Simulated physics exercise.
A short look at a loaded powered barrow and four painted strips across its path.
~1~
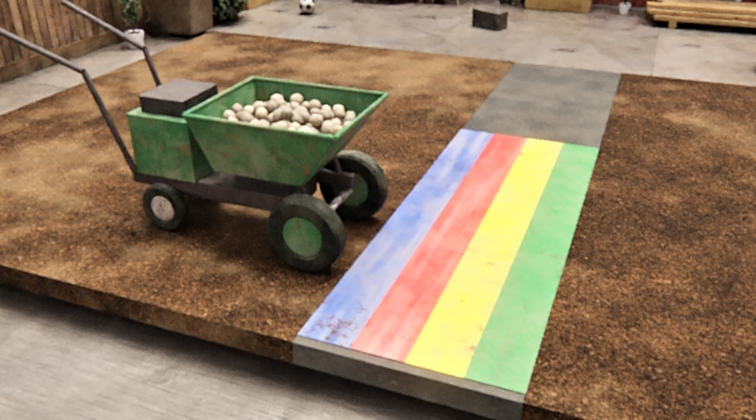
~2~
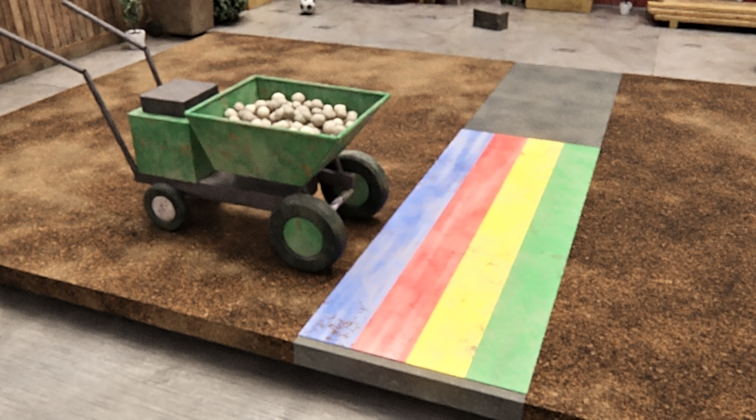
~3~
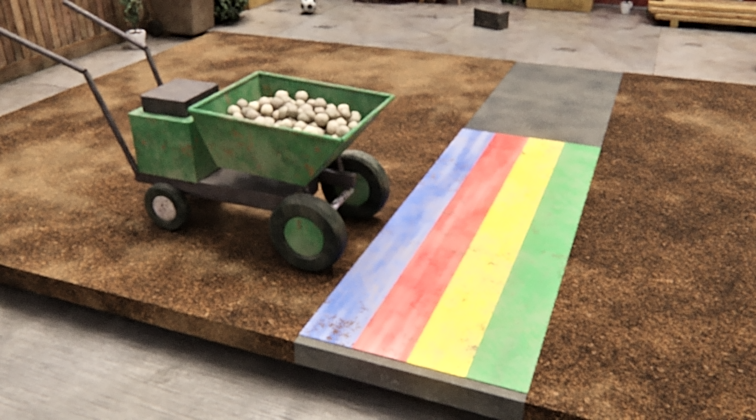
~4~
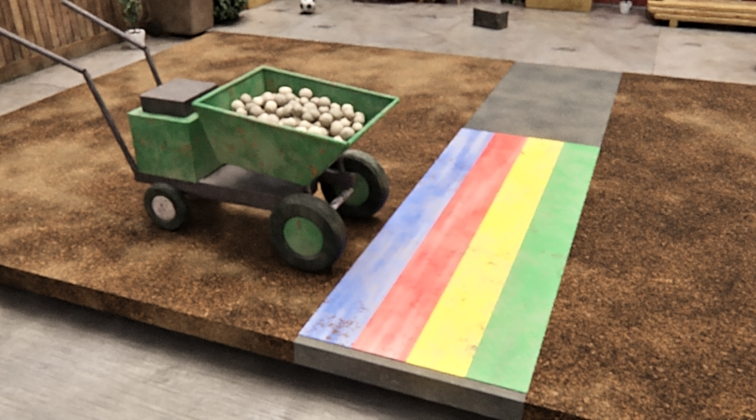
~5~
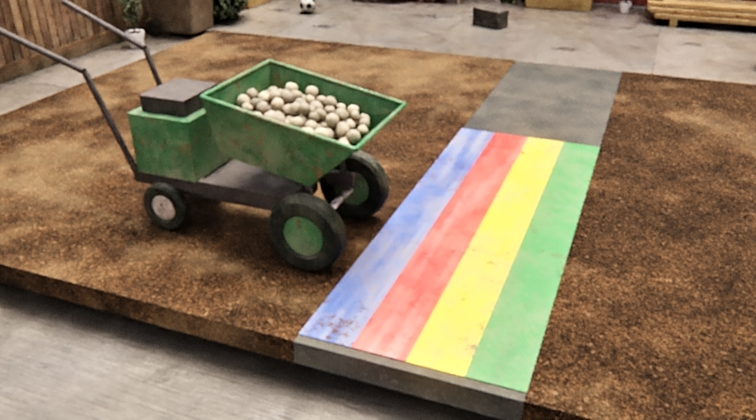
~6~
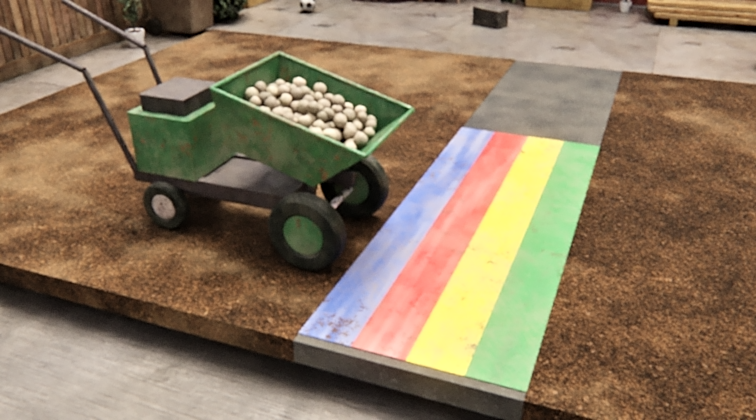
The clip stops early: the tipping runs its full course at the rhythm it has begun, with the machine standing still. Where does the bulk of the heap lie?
The yellow one gets the largest share.
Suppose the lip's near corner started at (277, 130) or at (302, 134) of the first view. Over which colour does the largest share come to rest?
One: The red strip. Two: The red strip.
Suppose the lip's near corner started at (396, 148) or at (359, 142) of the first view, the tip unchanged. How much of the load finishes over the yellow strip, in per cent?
In turn 10 and 30 in a hundred.
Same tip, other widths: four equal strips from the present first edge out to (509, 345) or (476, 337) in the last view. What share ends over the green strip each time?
The first gives 20 %, the second 30 %.
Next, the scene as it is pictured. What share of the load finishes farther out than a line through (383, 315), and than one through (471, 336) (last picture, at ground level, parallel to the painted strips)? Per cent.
About 80 and 30 per cent.
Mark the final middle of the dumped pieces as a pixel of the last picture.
Around (489, 266).
Soon, skip tipped steeply; all in the skip.
A while on, skip tipped right over; most in the skip; a small part over the red strip; a small part over the yellow strip.
Towards the end, skip tipped right over; about a quarter in the skip; a small part over the red strip; about a third over the yellow strip; about a quarter over the green strip; a small part off the paint.
Finally, skip tipped right over; about a quarter in the skip; none over the blue strip; a small part over the red strip; about a third over the yellow strip; about a quarter over the green strip; a small part off the paint.
